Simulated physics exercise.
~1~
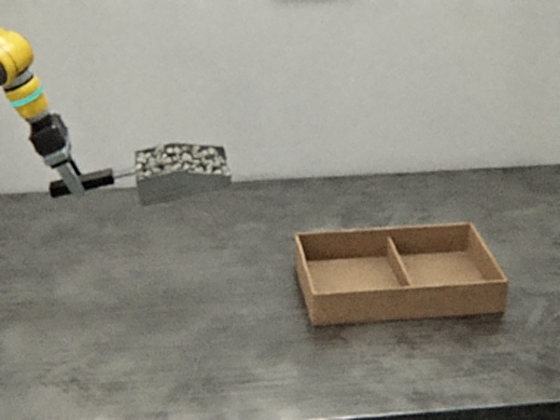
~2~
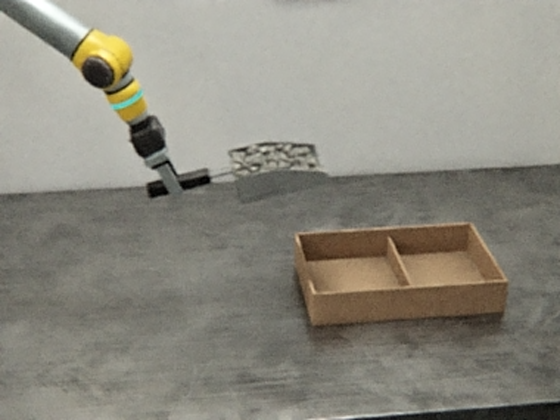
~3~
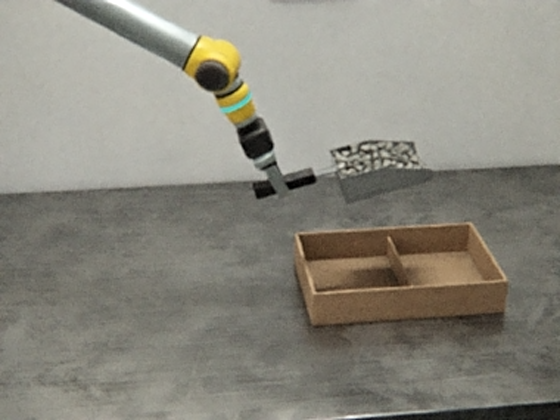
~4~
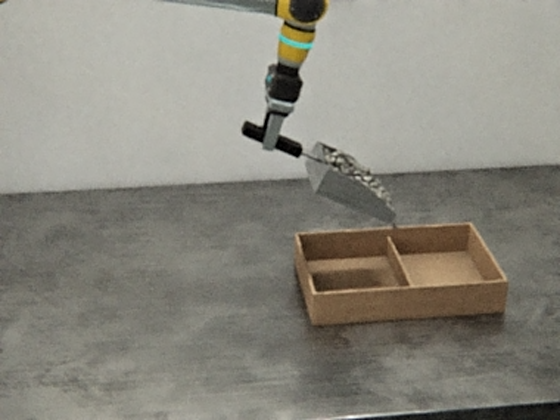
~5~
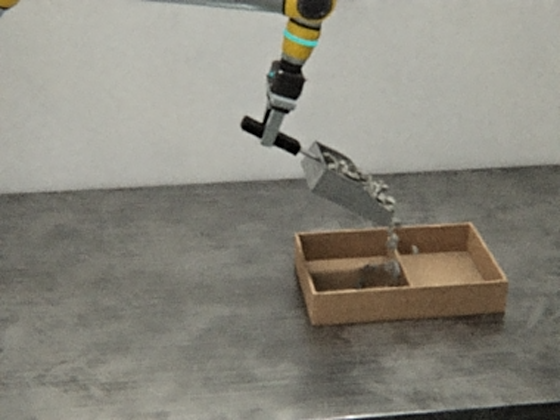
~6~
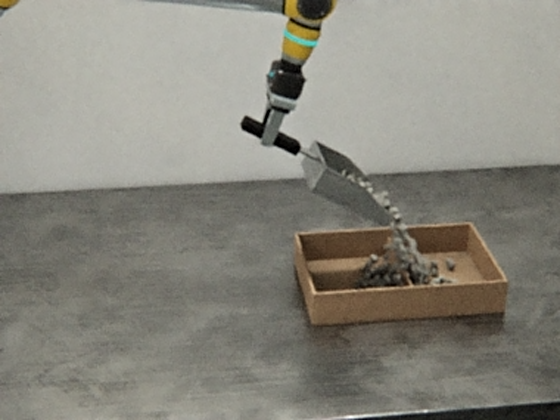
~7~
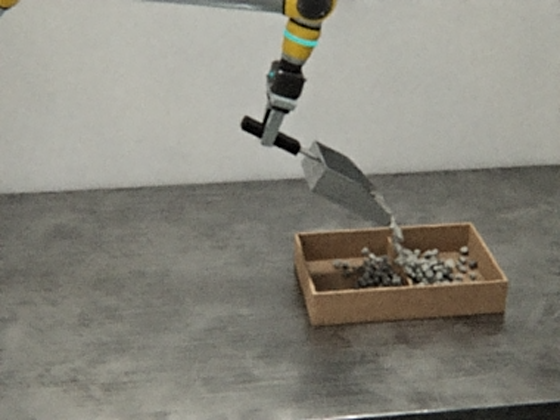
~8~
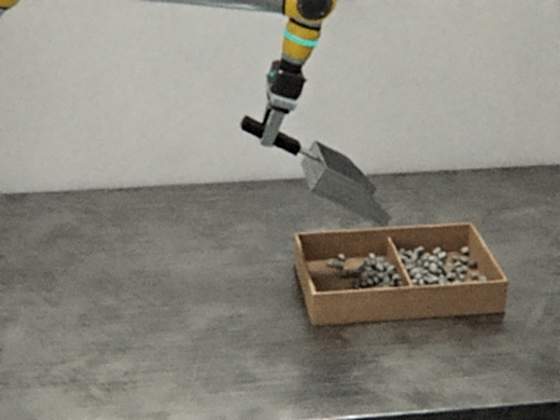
On a dark grey tabletop against a pale wall, seen from a fixed camera slightly above, a yellow and black robot arm holds a grey scoop heaped with small pebbles. To the right sits an open brown box split in two by a cross wall. The arm carries the scoop rightward to the box, then tips its front edge down over the divider. Pebbles slide out in a stream, pile up over the wall and spread into both parts. The scoop ends empty and still tilted, with more pebbles in the right part than the left.
